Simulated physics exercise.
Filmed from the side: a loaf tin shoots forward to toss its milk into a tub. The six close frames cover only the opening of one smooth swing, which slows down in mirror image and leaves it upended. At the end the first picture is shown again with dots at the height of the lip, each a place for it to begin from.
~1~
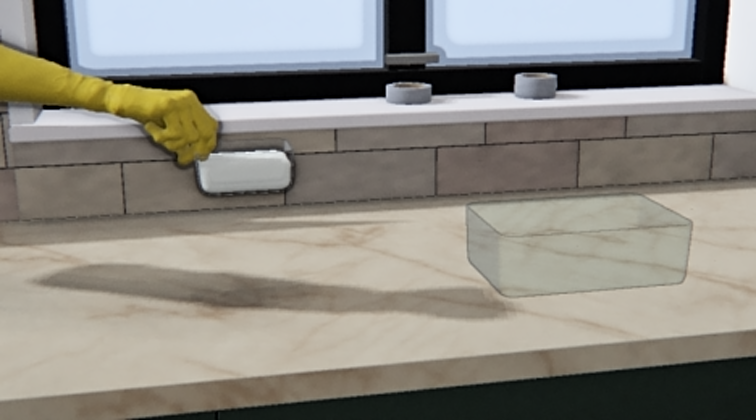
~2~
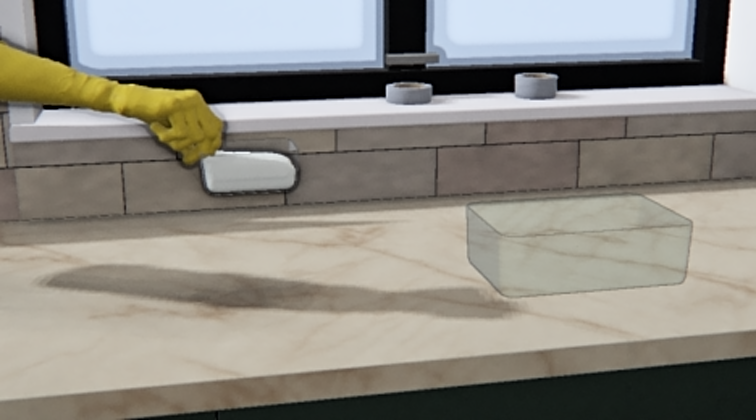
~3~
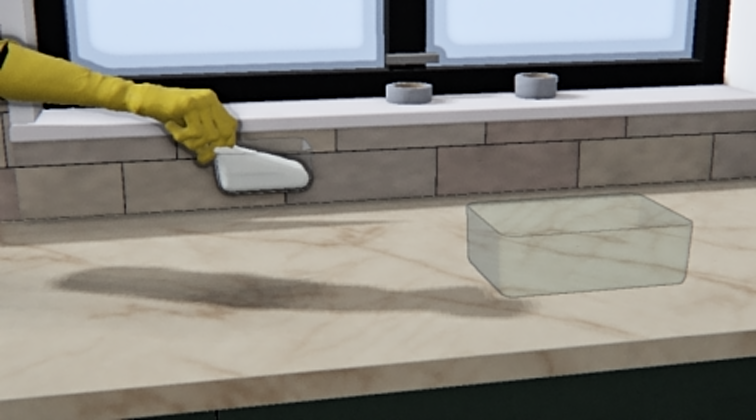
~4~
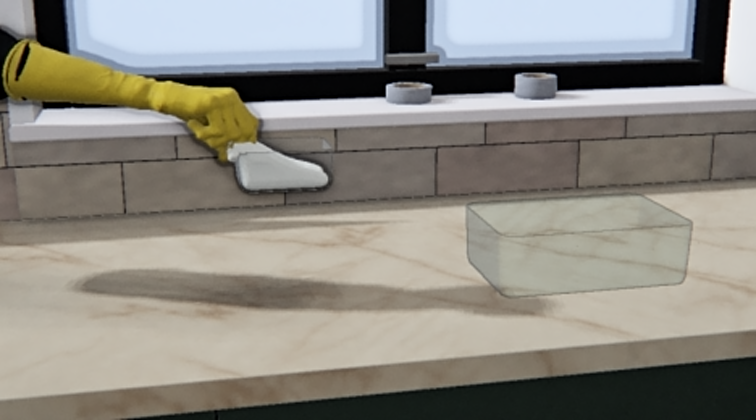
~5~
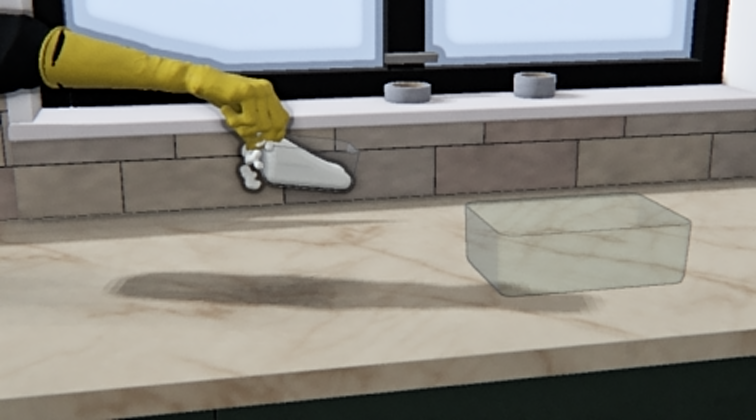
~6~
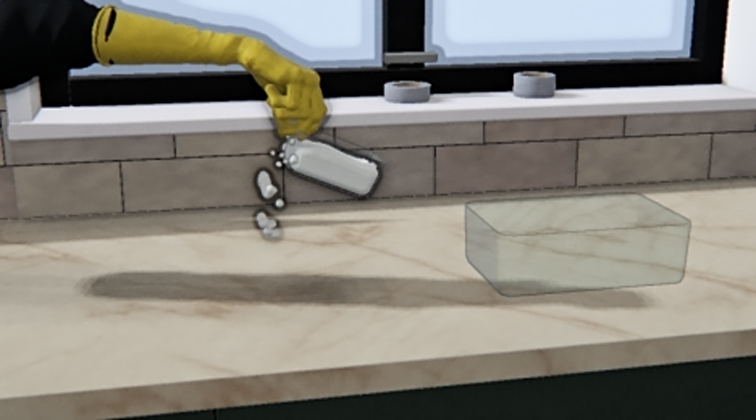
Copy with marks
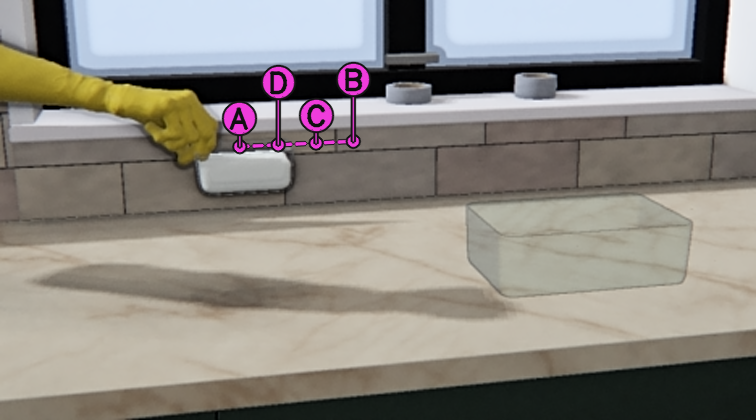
A yellow-gloved hand, its dark sleeve coming into view at the left, carries a small clear container of white milk rightward above a pale marbled counter, seen from the side by a still camera. A clear, empty tub sits at right, before beige tiles and a white sill with two grey round objects. The milk surges up the container's left side, then spills over behind it in blobs as the container tilts.
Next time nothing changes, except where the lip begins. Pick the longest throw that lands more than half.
C.
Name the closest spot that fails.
The answer is D.
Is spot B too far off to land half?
No.
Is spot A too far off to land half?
Yes, it does.
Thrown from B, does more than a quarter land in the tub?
Yes, it does.
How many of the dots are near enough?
Two of the four.
In magenta, A at (239, 146); B at (353, 141); C at (316, 143); D at (278, 144).
Choosing A, about 0 % lands in the tub, 97 % falls short and 3 % goes beside or beyond.
Choosing B, about 79 % lands in the tub, 14 % falls short and 8 % goes beside or beyond.
Choosing C, about 67 % lands in the tub, 27 % falls short and 6 % goes beside or beyond.
Choosing D, about 26 % lands in the tub, 68 % falls short and 6 % goes beside or beyond.
